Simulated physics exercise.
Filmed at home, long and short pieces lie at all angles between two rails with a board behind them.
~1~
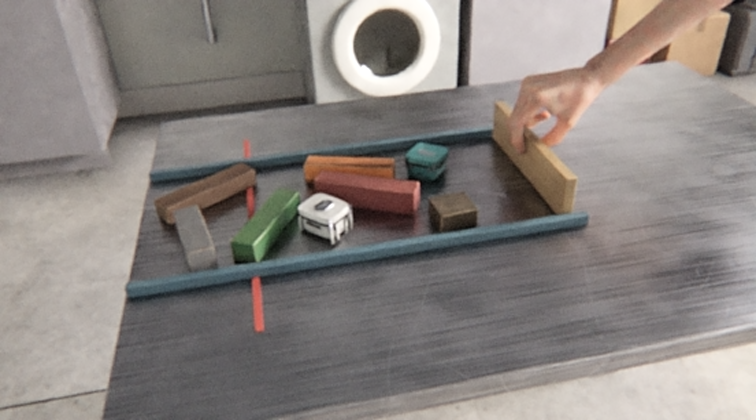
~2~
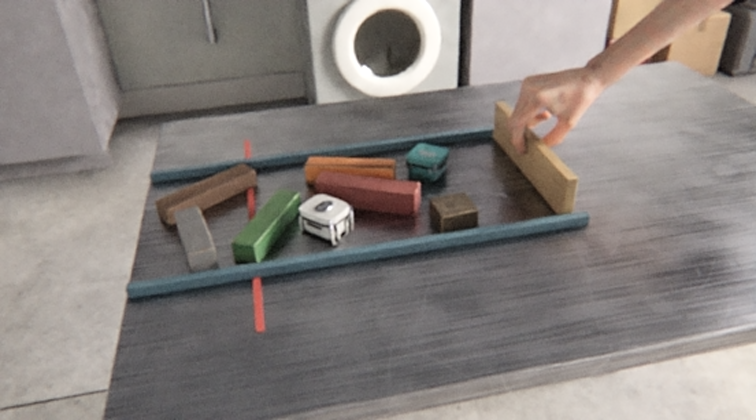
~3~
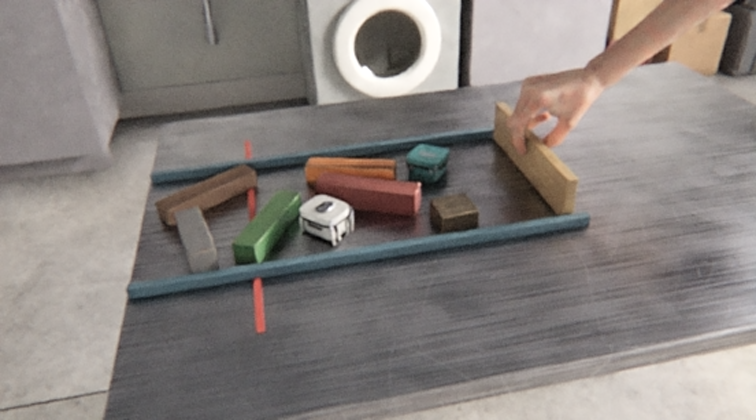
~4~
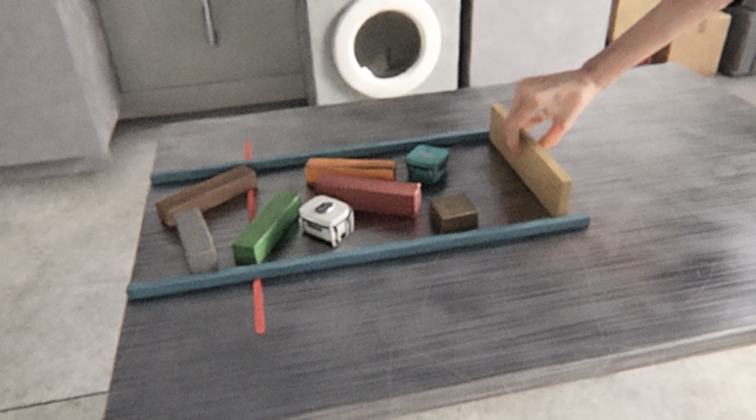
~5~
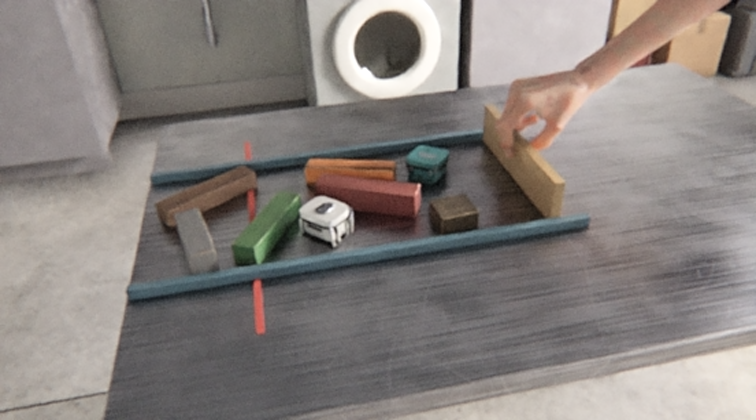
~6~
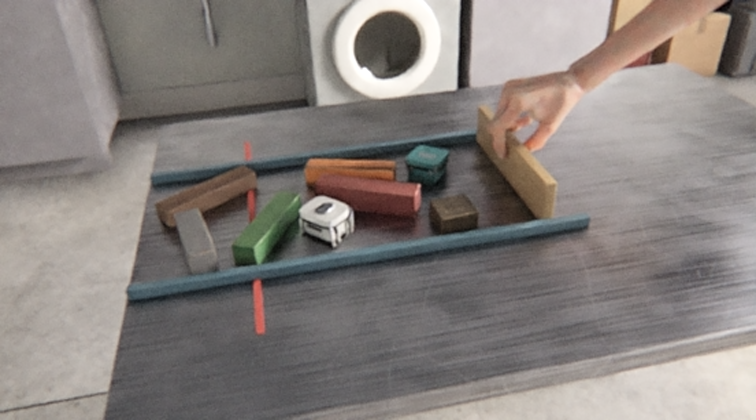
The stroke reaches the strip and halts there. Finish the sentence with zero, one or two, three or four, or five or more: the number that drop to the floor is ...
The number that drop to the floor is one or two.
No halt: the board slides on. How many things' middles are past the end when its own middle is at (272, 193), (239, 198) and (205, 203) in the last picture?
Result per place: 0; 2; 4.
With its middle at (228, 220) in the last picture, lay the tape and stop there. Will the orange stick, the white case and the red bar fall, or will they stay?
The outcome is that the orange stick does not come off, the white case does not come off and the red bar does not come off.
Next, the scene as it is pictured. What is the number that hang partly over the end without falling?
You'd get 2.
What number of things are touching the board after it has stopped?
It touches 3.
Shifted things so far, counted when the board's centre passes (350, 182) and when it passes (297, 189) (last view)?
The number moved is 7 and then 8.
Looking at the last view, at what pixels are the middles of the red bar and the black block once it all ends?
The red bar stops around (201, 217); the black block around (233, 250).
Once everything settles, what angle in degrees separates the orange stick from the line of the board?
The angle is some 45°.
Early on, none off yet; grey bar at rest near (196, 241); brown stick at rest near (209, 195); green bar at rest near (269, 226).
A while later, none off yet; grey bar at rest near (196, 241); brown stick at rest near (207, 195); green bar moving near (263, 229).
Further along, none off yet; grey bar travelled a little near (174, 247); brown stick travelled a little near (159, 215); green bar travelled about its own width near (200, 241).
Finally, the number that fall off is one or two; lost, brown stick.
